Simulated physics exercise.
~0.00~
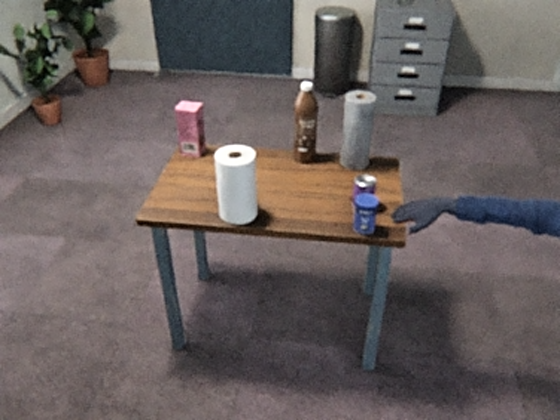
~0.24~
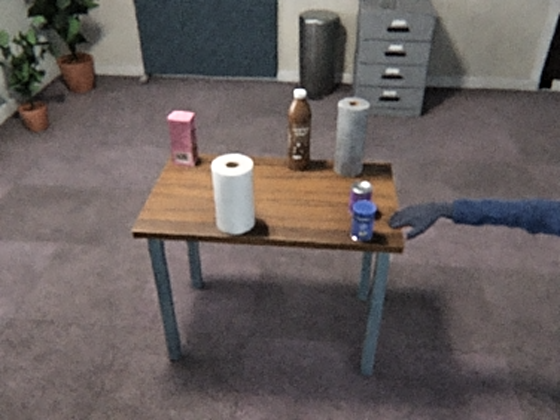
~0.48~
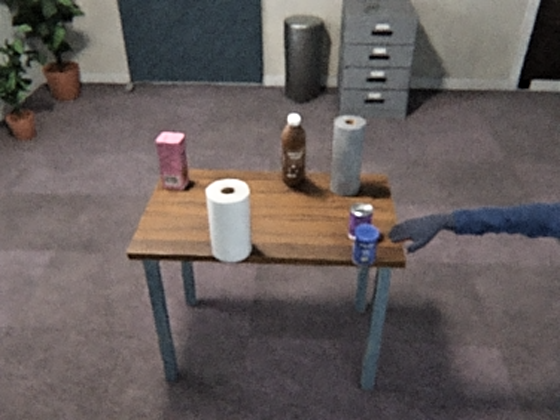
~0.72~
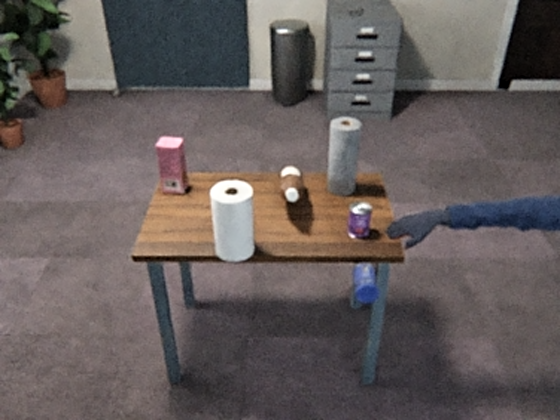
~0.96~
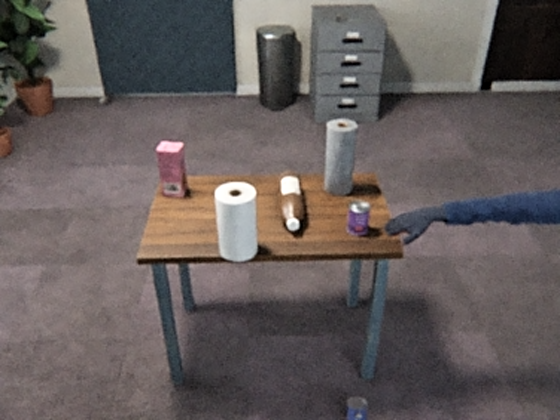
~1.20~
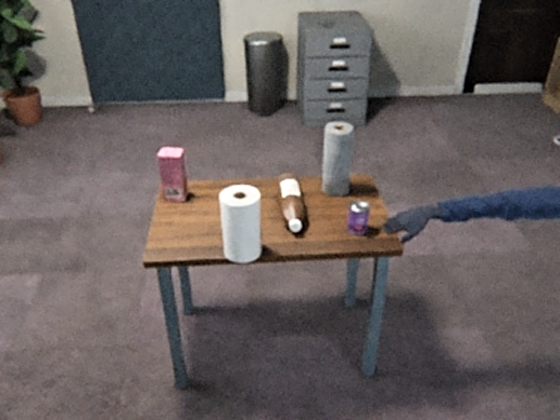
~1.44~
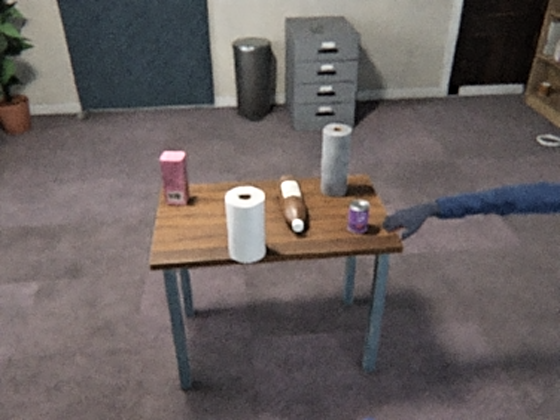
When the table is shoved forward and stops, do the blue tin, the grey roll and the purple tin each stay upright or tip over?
The blue tin tips over and drops off the front of the table. The grey roll and the purple tin both stay upright on it.
